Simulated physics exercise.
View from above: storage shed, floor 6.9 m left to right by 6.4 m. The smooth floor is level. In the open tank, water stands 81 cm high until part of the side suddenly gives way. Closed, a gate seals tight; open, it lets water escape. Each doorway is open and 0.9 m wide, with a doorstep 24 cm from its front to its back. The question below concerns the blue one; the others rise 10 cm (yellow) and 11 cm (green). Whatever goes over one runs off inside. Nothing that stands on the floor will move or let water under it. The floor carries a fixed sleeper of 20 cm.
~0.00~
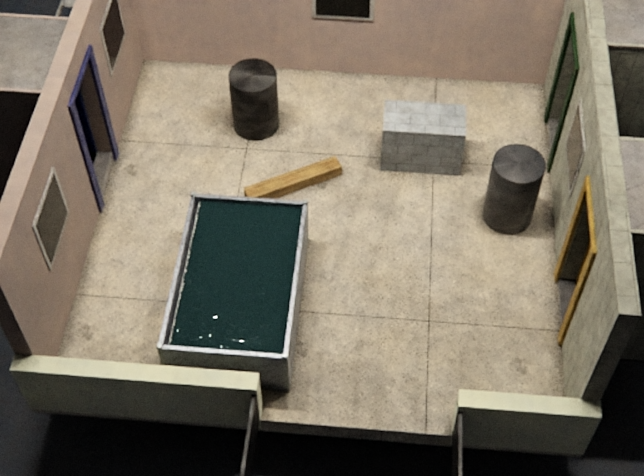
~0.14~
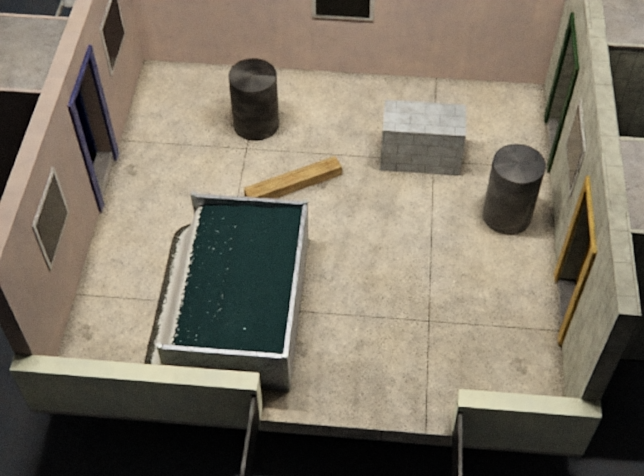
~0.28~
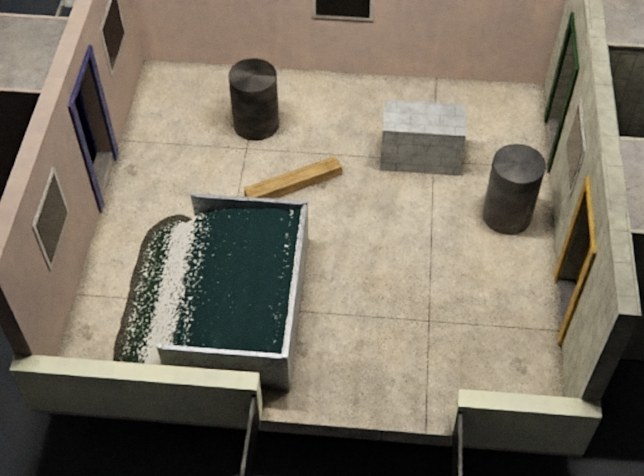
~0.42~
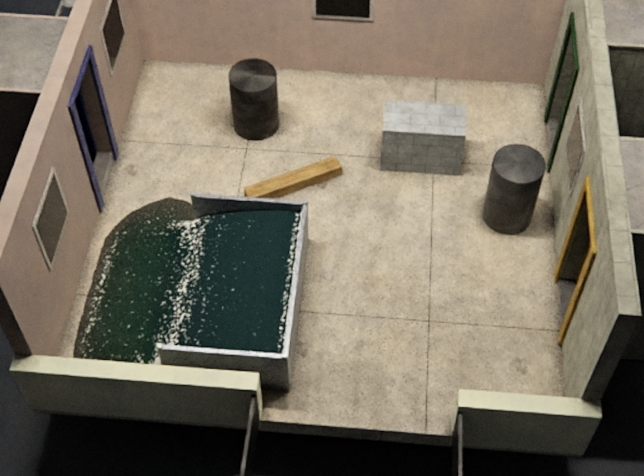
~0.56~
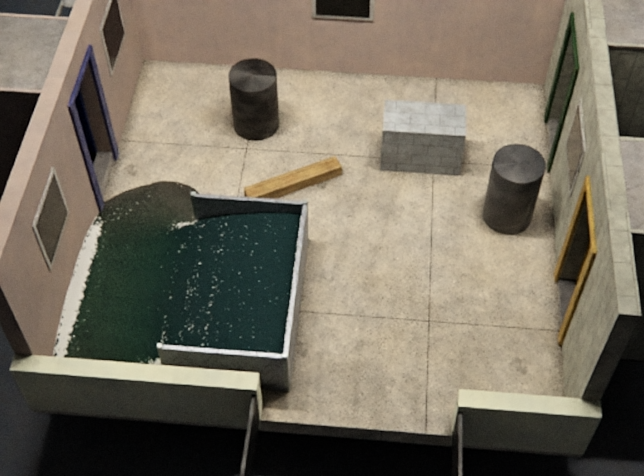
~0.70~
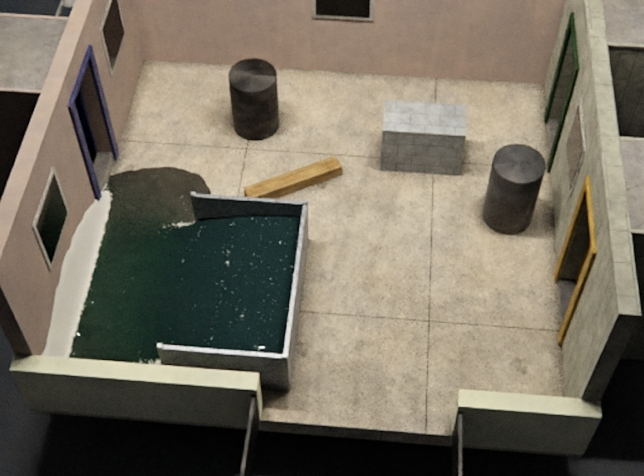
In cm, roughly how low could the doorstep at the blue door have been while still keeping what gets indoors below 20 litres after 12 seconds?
About 18 cm.
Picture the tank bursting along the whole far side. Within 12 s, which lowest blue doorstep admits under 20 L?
Then the minimum is about 9.5 cm.
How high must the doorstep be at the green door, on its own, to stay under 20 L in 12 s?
Green door, minimum about 12.5 cm.
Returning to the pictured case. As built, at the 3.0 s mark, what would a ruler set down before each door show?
In cm: Blue 16, yellow 0, green 0.
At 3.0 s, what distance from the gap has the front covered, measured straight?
The front is some 5.2 m out.
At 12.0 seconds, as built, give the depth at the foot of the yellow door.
Roughly 2.0 cm deep.
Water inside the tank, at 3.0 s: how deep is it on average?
On average, around 23 cm.
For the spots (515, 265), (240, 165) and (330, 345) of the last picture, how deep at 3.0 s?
First 0, then 4, then 0 cm.
After 1.4 s water covers 20 % of the floor, deepest (65 cm) near (53, 374); 25 cm at the blue door, 0 litres in over its 21 cm doorstep.
After 3.0 s water covers 40 % of the floor, deepest (32 cm) near (144, 63); 16 cm at the blue door, 7 litres in over its 21 cm doorstep.
After 12.0 s water covers 100 % of the floor, deepest (14 cm) near (514, 192); 10 cm at the blue door, 7 litres in over its 21 cm doorstep.
At the blue door as built, the water arrived by 0.7 s and peaked near 25 cm at 1.6 s.
Run again over the same 12 s with other heights there, 46 litres in over 13.5 cm, 7 litres over 22 cm. The limit of 20 litres is kept from about 18 cm up.
